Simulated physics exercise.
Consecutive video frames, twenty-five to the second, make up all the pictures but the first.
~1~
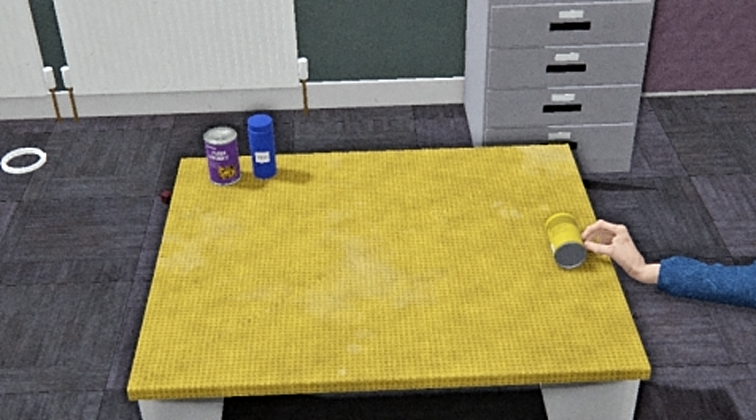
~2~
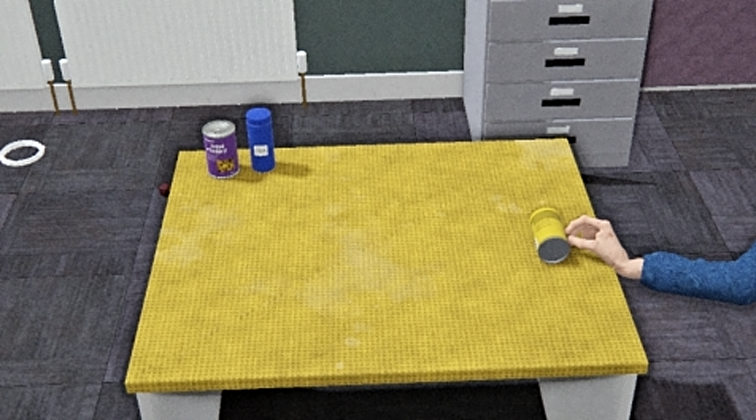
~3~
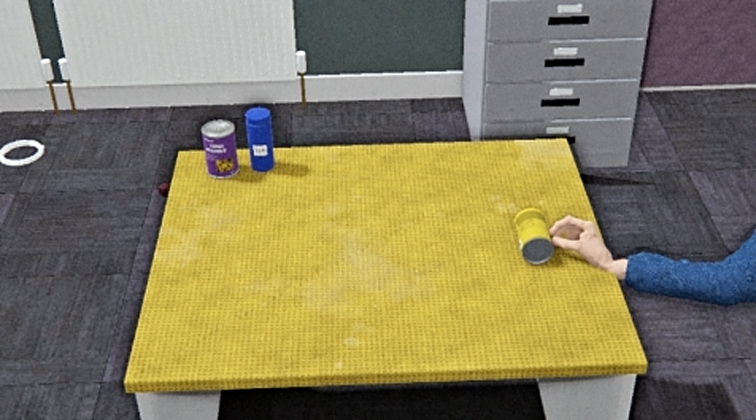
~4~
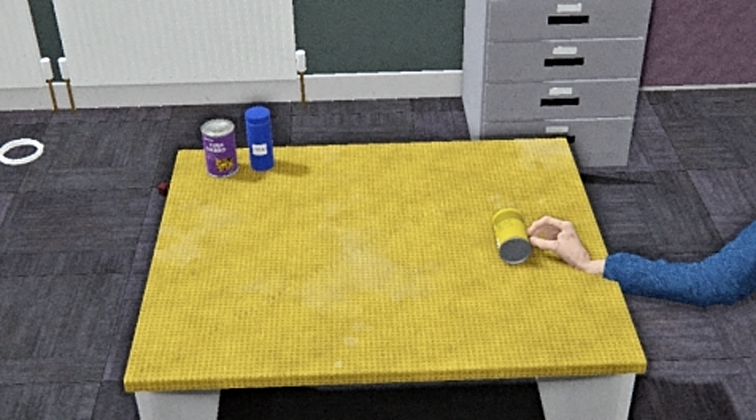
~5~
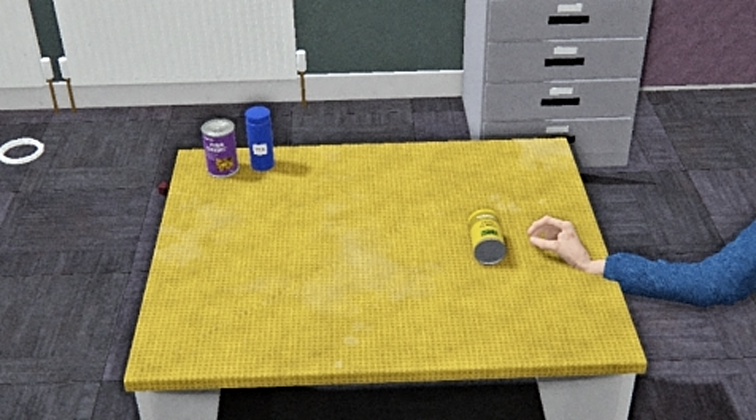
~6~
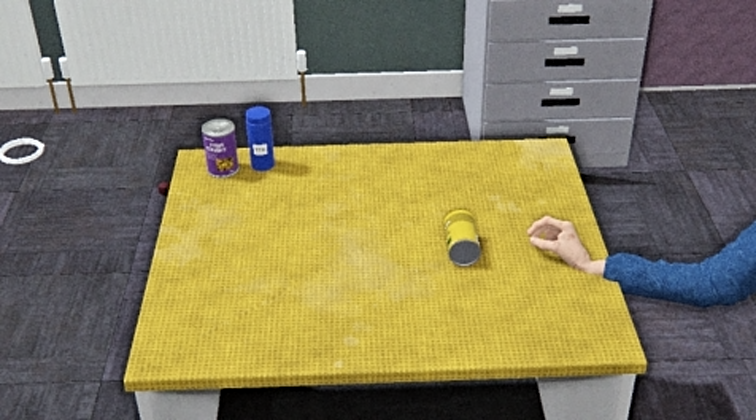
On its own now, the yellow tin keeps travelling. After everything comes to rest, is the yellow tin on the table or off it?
Well, in the end it leaves the table.
Then, 0.40 s after the last picture, yellow tin rolled well along near (228, 246).
Then, 0.90 s after the last picture, yellow tin now off the table.
By the end, off the table, yellow tin.
